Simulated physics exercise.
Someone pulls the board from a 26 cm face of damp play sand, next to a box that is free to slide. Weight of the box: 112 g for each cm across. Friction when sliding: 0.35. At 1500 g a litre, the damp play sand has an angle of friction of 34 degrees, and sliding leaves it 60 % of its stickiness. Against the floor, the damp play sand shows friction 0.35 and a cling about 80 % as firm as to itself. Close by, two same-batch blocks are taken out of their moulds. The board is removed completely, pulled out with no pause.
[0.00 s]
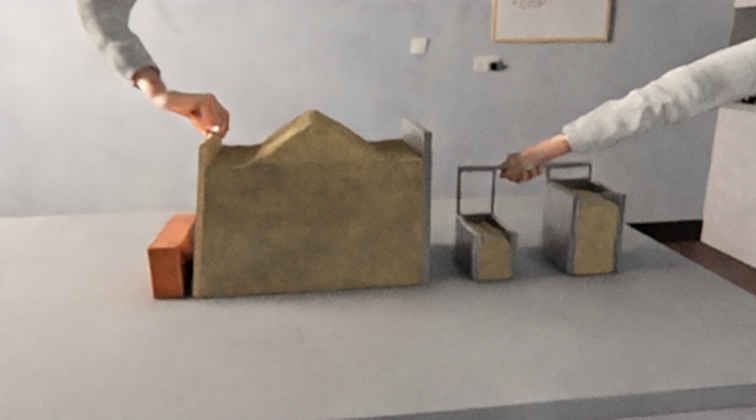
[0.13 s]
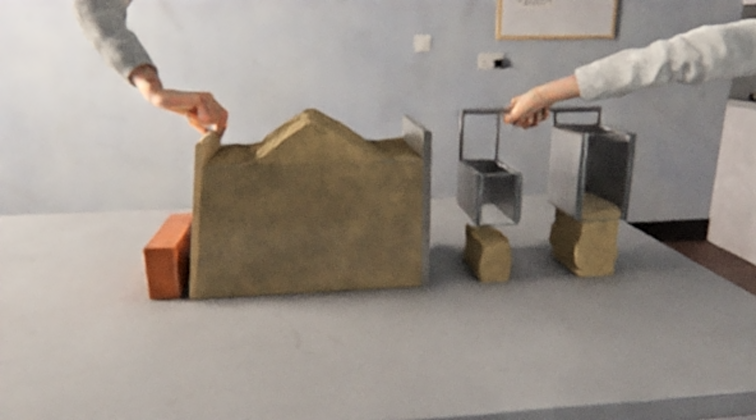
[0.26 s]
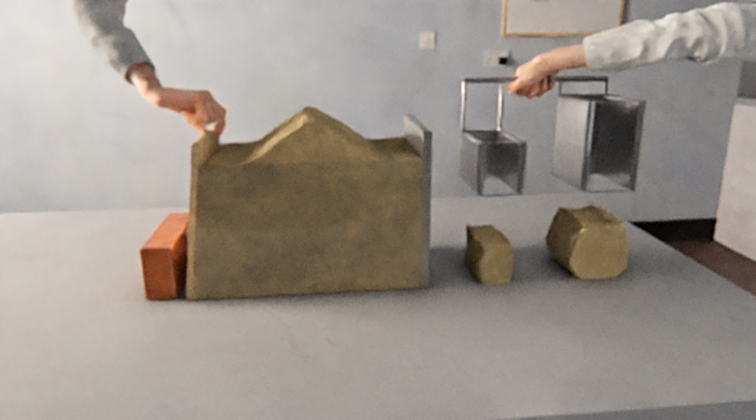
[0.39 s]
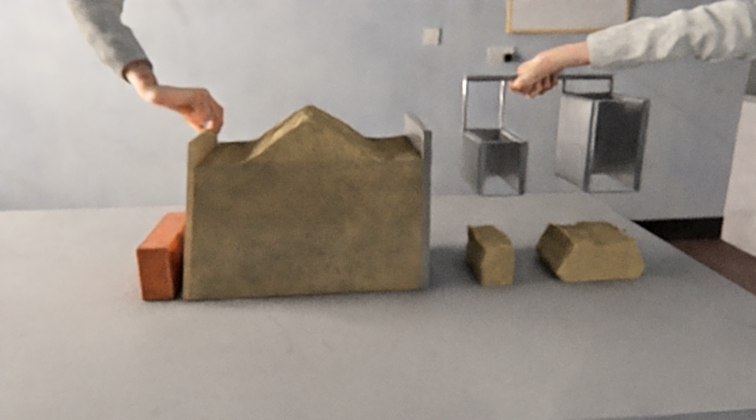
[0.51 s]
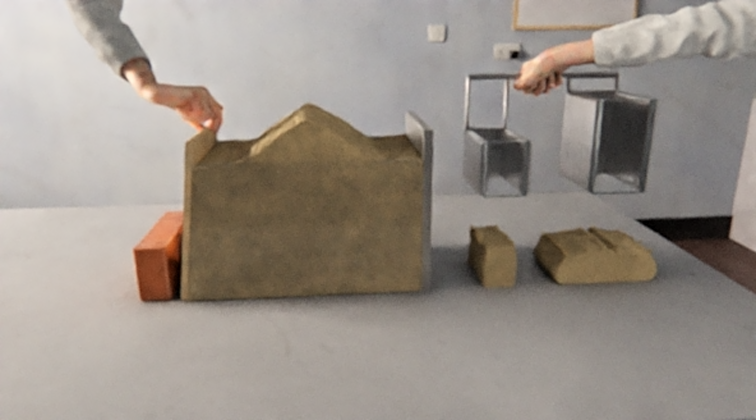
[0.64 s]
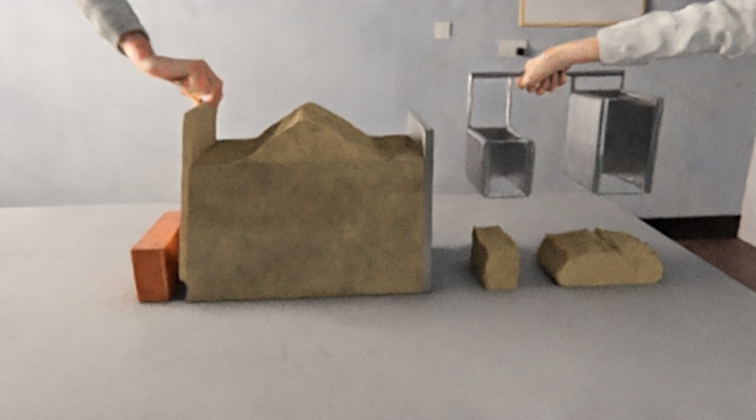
A hand lifts two metal moulds, the larger block slumps, and another hand raises the left board.
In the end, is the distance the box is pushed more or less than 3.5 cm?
Greater than 3.5 cm.
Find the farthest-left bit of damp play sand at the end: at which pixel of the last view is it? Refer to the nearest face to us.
(139, 279) or thereabouts.
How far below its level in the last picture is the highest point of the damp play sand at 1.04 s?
Around 1.0 cm.
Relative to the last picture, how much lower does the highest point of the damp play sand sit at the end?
About 5.0 cm.
By 0.83 s, the box has not moved.
By 1.04 s, the box has not moved.
By 1.26 s, the box has been pushed 2.9 cm.
By 1.48 s, the box has been pushed 5.1 cm.
By 1.59 s, at the end, the box has been pushed 5.2 cm.
